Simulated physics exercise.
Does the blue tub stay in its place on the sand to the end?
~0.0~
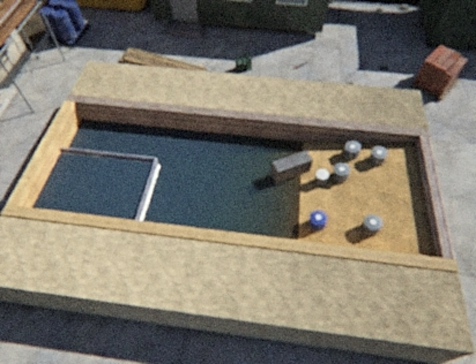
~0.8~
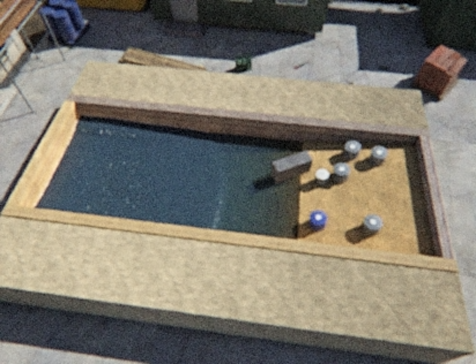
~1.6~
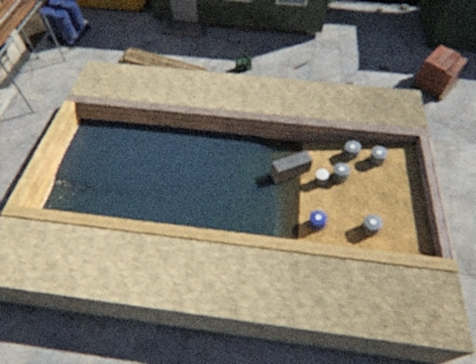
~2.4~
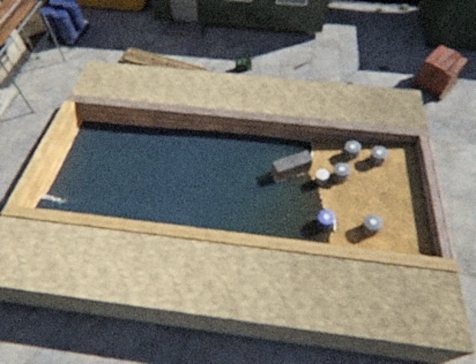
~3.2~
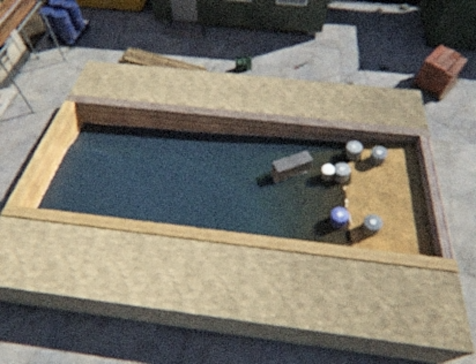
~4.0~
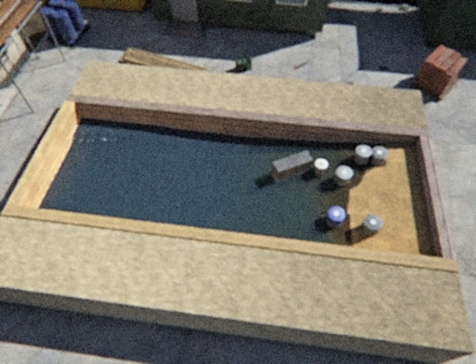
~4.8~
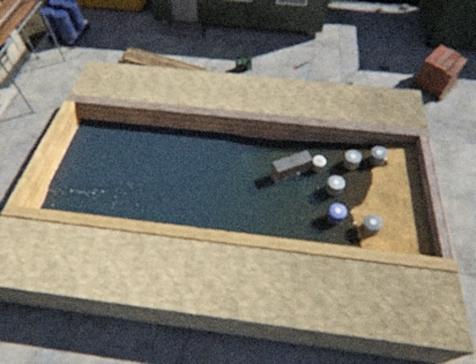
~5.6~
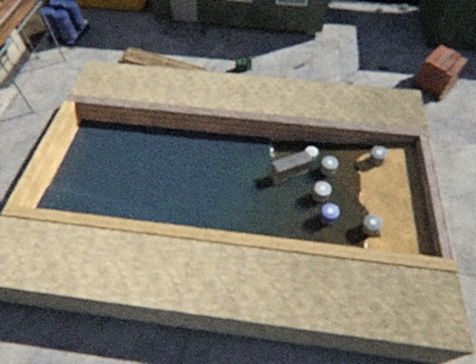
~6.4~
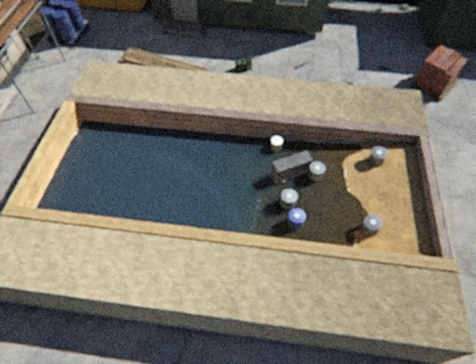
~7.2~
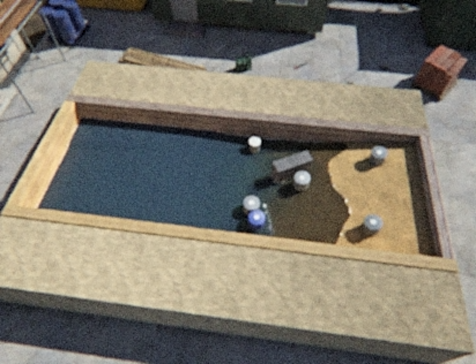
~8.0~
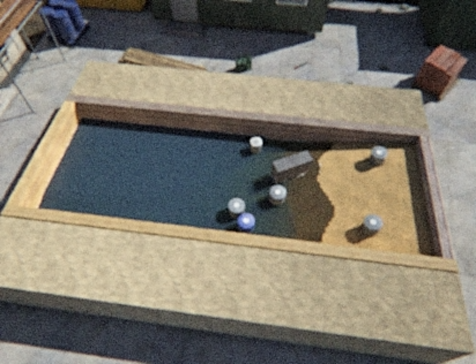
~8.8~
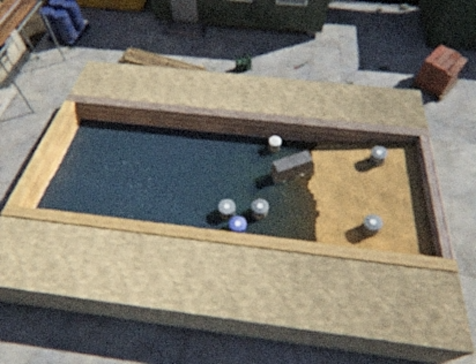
No, the blue tub does not stay. The water carries it off to the left as it draws back, and it ends up afloat near the front wall.
A long trough of dark water with a sandy slope at its right end lies between pale walls, seen from above in a paved yard. Pale boards close off the left part, a grey block sits near the shoreline, and one blue, one white and several grey containers stand on the sand. The boards vanish, and the water spreads right and climbs among the containers, nudging some of them. Then it draws back, leaving dark wet sand and carrying four away leftward. Finally the blue one floats beside two grey ones near the front wall, the white one drifts back toward the block, and two grey ones remain on the sand.
